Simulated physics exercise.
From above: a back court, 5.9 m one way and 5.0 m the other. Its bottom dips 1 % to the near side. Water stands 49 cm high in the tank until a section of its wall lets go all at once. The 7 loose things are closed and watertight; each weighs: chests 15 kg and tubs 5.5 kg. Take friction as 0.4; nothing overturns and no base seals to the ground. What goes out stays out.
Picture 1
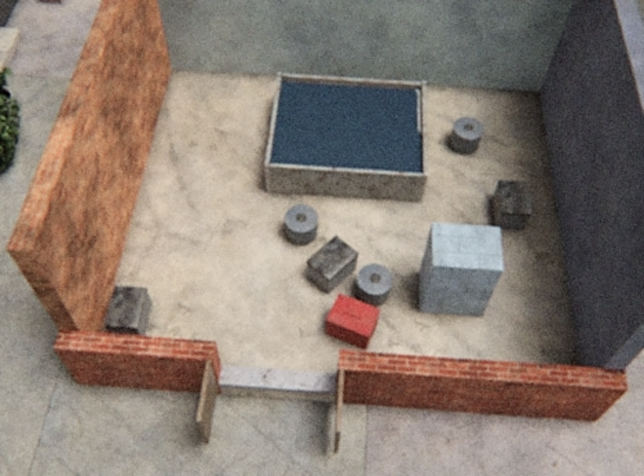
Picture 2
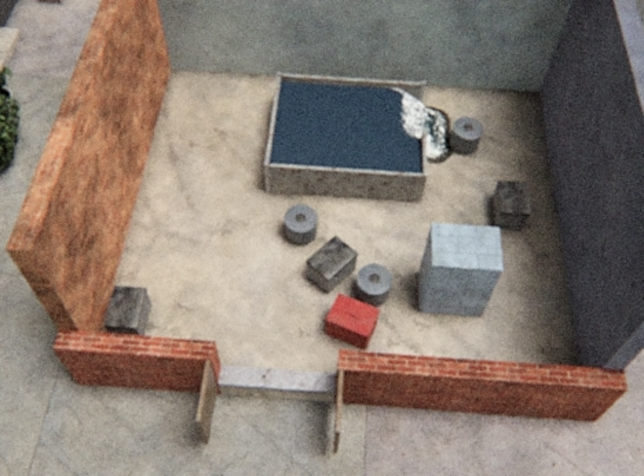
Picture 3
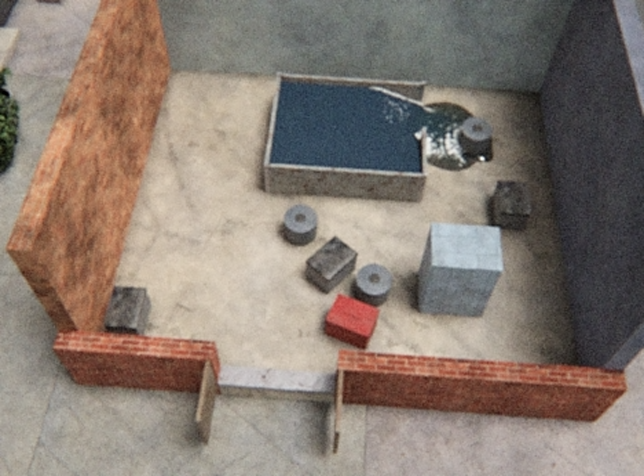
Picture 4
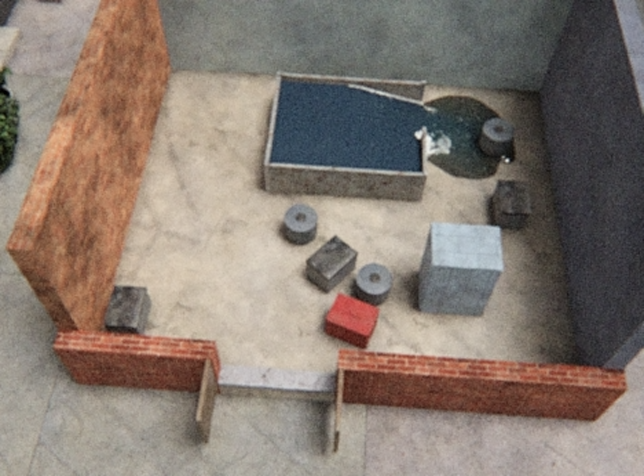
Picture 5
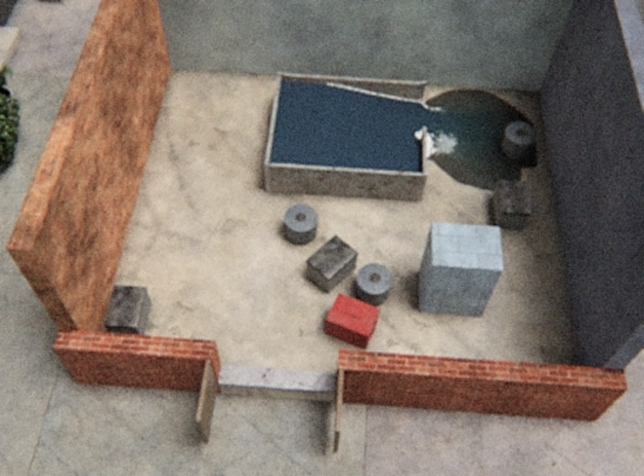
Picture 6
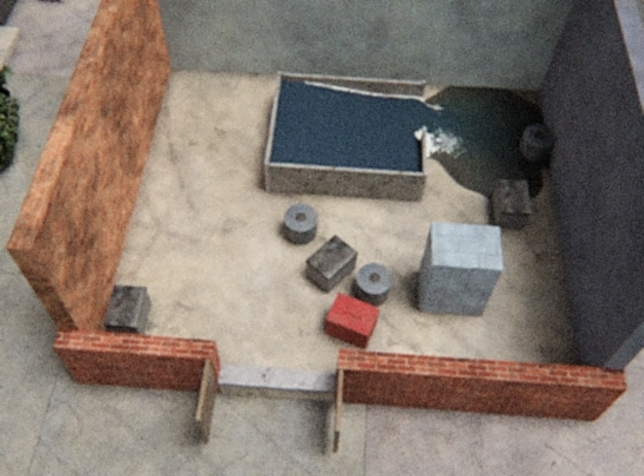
Water bursting from the right side of a raised tank in a walled court, spreading rightward and pushing one grey tub along.
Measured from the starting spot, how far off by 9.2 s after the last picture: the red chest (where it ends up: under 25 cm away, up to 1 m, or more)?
The red chest ends far away.
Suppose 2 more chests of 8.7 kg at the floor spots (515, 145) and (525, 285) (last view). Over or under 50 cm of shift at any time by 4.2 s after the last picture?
In that order: Over, more.
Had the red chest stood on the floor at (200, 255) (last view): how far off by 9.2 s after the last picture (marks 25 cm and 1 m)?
It stays put.
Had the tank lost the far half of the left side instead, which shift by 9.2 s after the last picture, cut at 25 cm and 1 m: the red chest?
In that case the red chest is nudged along.
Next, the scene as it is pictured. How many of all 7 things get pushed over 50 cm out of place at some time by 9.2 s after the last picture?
4 of them.
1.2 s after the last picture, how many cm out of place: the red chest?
Roughly 0 cm by then.
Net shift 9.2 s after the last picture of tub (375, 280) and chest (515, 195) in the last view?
In that order: 140 cm, 120 cm.
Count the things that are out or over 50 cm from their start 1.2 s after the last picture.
By then 1.
Then, 1.2 s after the last picture the red chest is near (353, 314), 0.0 m from its start, aground; 0 of 7 are out; 1 afloat.
Then, 3.8 s after the last picture the red chest is near (352, 313), 0.0 m from its start, aground; 0 of 7 are out; 1 afloat.
Then, 6.2 s after the last picture the red chest is near (261, 301), 1.1 m from its start, aground; 0 of 7 are out; 2 afloat.
Then, 9.2 s after the last picture the red chest is near (162, 304), 2.3 m from its start, afloat; 0 of 7 are out; 4 afloat.
